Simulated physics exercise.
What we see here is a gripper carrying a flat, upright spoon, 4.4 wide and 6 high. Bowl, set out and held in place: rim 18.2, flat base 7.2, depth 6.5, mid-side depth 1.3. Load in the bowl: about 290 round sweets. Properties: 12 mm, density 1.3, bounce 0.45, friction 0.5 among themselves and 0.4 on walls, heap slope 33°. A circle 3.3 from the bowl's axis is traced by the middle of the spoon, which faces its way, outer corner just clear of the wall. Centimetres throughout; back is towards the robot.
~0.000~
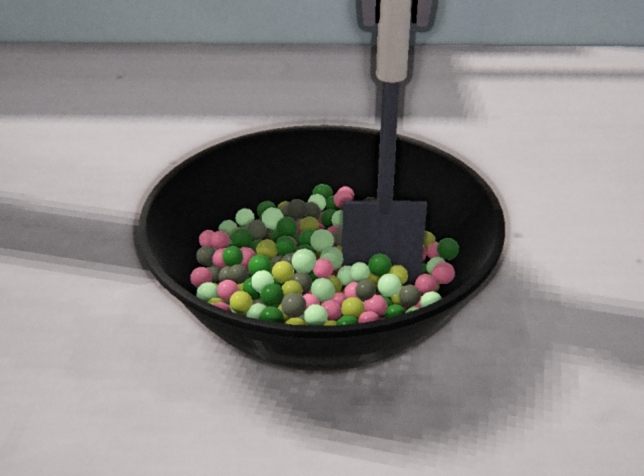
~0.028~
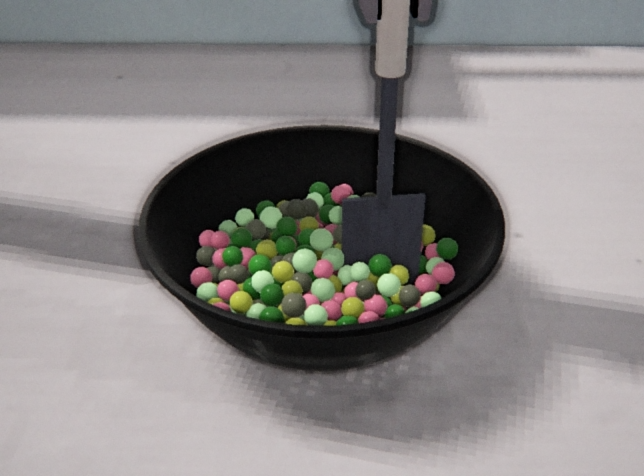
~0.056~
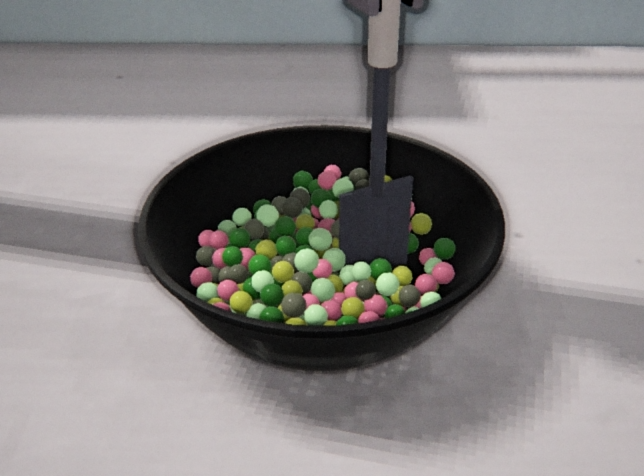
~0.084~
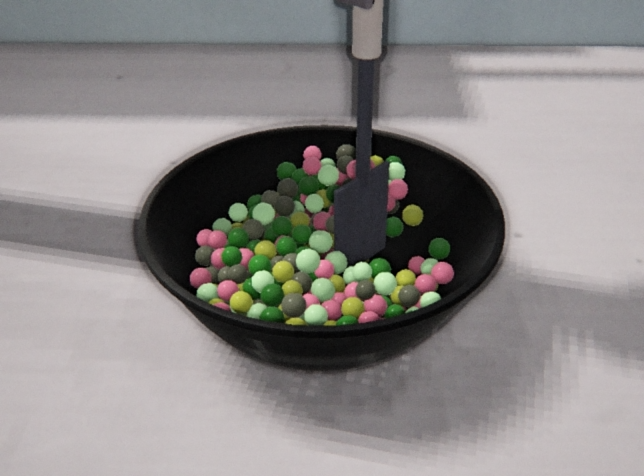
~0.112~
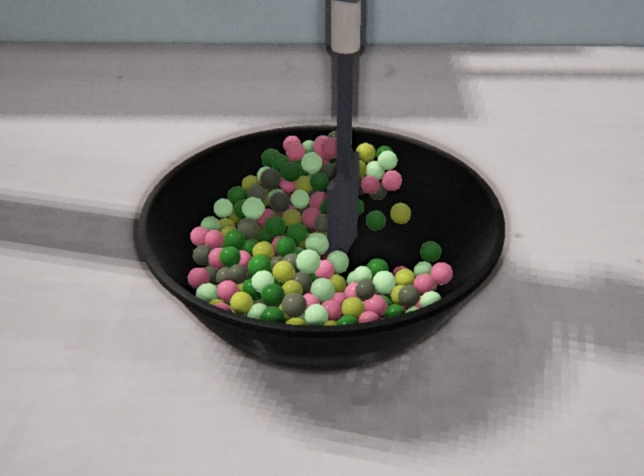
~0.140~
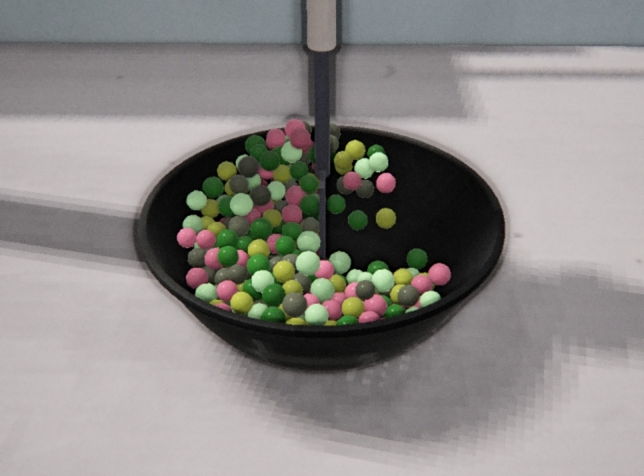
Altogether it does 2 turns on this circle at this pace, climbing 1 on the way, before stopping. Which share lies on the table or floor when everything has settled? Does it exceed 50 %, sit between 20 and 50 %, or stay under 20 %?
It stays under 20 %.
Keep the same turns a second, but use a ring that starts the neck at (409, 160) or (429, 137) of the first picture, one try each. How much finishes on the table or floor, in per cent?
I'd put it at around 30 and 10 percent.
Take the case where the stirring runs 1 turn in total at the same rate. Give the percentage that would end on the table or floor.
Estimate: About 5 percent.
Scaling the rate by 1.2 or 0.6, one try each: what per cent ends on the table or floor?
Roughly 20 and 0 per cent.
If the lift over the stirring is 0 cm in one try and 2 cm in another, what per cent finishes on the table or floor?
About 15 and 5 per cent.
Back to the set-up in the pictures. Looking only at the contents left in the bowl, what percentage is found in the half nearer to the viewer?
Near 45 per cent of what stays in the bowl.
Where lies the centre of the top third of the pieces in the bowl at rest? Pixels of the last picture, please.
It is centred near (396, 244).
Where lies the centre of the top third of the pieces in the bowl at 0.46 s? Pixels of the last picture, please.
Look near (425, 245) for its middle.
After 0.46 s, 336° round, highest piece 9 above the table; 270 in the bowl, 12 on the table or floor, 8 in flight or on the tool.
After 0.79 s, 222° round, highest piece 8 above the table; 260 in the bowl, 29 on the table or floor, 1 in flight or on the tool.
After 1.15 s, 0° round, highest piece 7 above the table; 248 in the bowl, 41 on the table or floor, 1 in flight or on the tool.
After 1.85 s, 0° round, highest piece 7 above the table; 248 in the bowl, 42 on the table or floor.
In the end, 248 in the bowl, 42 on the table or floor. That is 14 % on the table or floor.
